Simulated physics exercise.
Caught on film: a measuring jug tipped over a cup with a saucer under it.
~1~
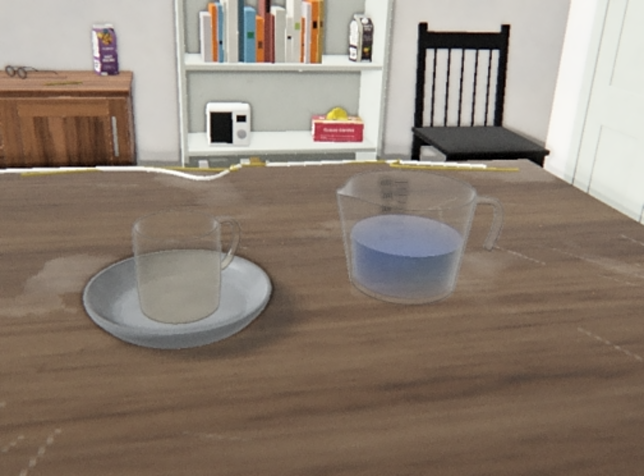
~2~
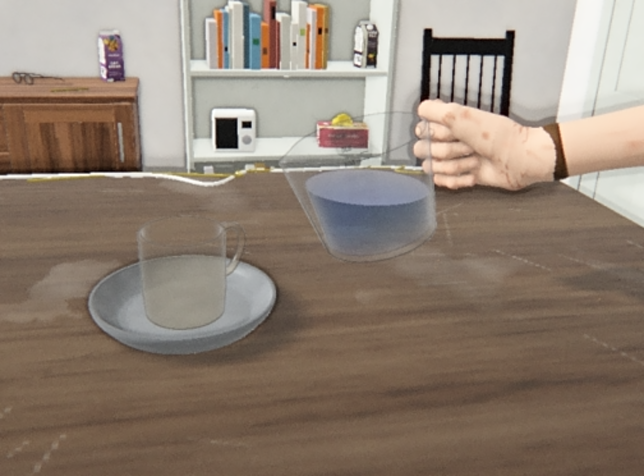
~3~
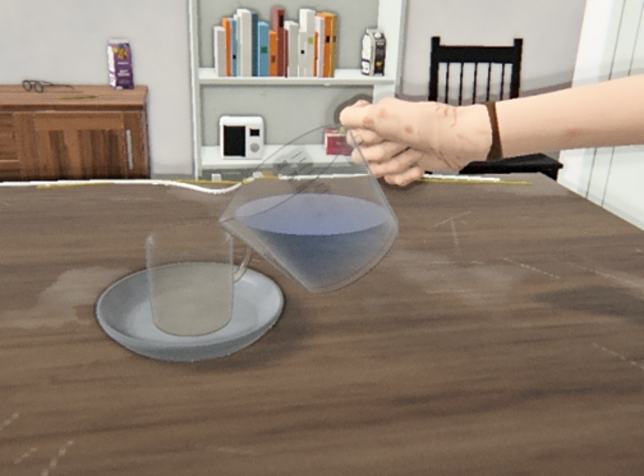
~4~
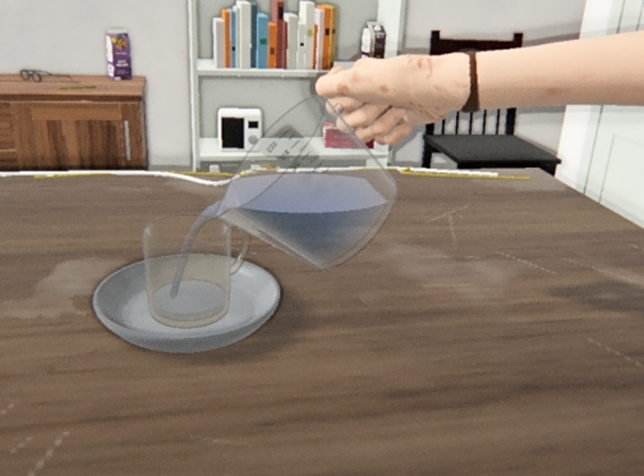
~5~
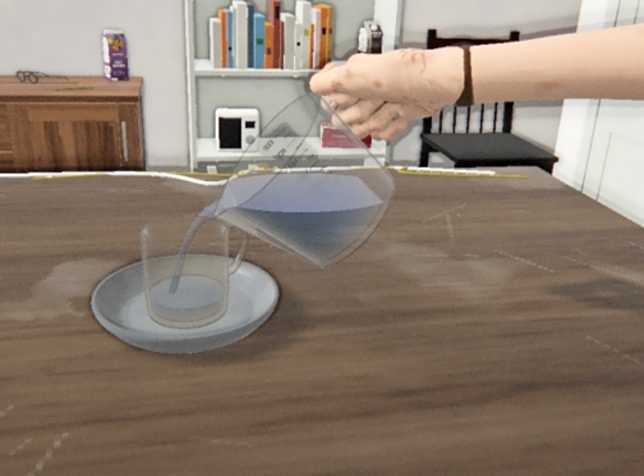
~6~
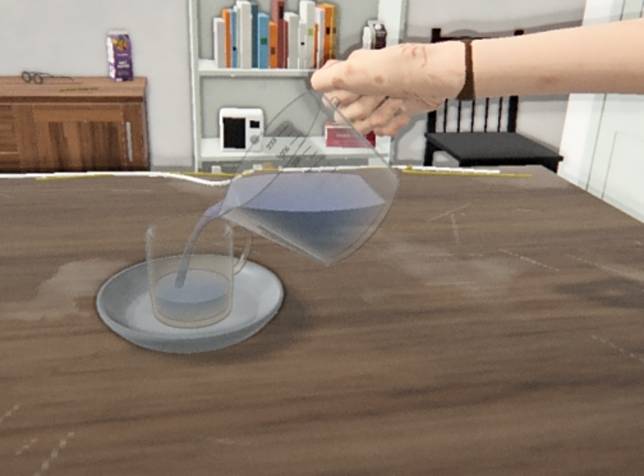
A hand lifted a clear measuring jug of bluish liquid from the table, moved it left and tilted it over a glass cup on a saucer, then poured a thin stream into the cup.
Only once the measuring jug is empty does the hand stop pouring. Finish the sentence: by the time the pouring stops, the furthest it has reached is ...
The furthest it reaches is the saucer.
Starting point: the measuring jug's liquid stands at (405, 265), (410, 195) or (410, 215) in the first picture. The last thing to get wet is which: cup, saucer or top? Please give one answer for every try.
One after the other: Stays in the cup, over both, over both.
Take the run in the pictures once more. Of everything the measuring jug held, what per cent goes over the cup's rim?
My figure is roughly 35 percent.
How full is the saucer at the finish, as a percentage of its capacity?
Near 60 in a hundred.
Shortly, the cup is nearly full; the saucer is dry.
Then, the cup is full to the brim; the saucer is wet, with room to spare.
At the finish, the cup is full to the brim; the saucer is wet, with room to spare.
